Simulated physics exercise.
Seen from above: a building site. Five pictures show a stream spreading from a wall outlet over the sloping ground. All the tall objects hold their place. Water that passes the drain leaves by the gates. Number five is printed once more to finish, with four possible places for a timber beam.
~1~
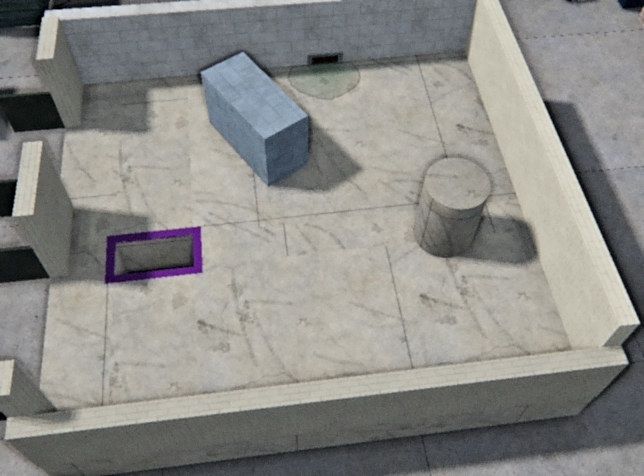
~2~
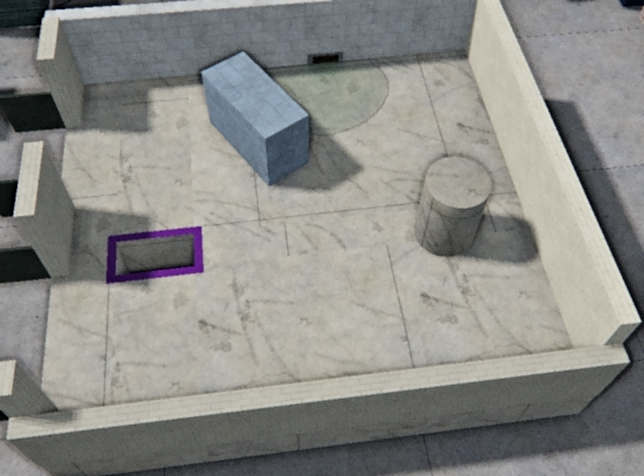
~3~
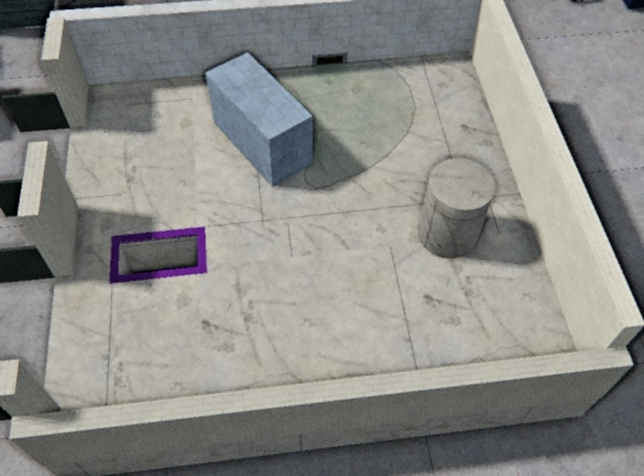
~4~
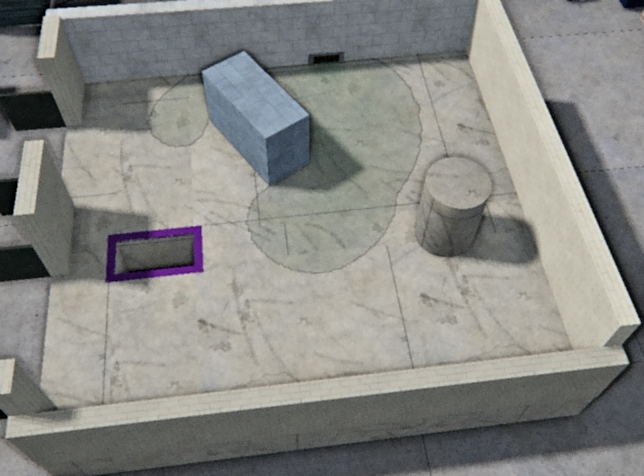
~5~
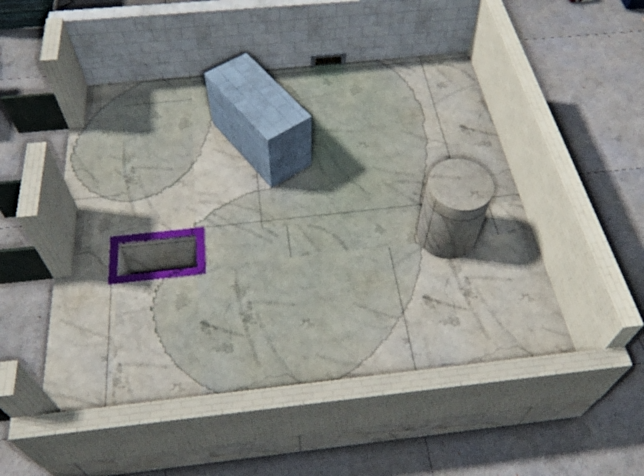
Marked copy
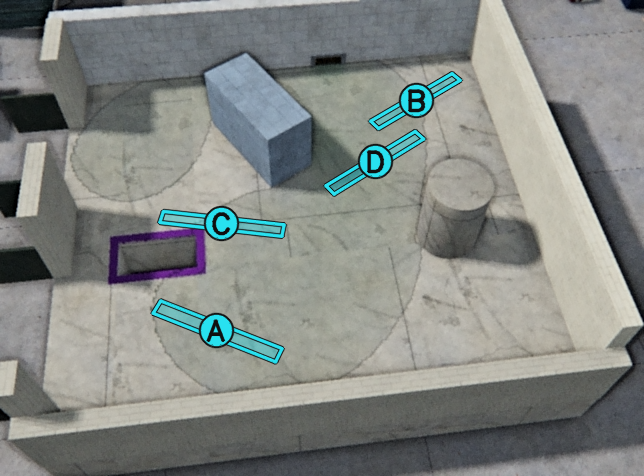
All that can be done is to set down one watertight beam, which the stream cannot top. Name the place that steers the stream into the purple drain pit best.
A beats the others.
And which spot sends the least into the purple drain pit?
That is spot C.
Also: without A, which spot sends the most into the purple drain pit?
D it is.
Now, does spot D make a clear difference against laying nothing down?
Yes, it helps clearly.
On the marked copy, A from (157, 307) to (278, 355); B from (374, 124) to (456, 77); C from (161, 216) to (283, 230); D from (329, 189) to (419, 135).
With A, about 29 % of the stream goes into the purple drain pit, about 71 % out by the gates.
With B, about 7 % of the stream goes into the purple drain pit, about 93 % out by the gates.
With C, about 4 % of the stream goes into the purple drain pit, about 96 % out by the gates.
With D, about 21 % of the stream goes into the purple drain pit, about 78 % out by the gates.
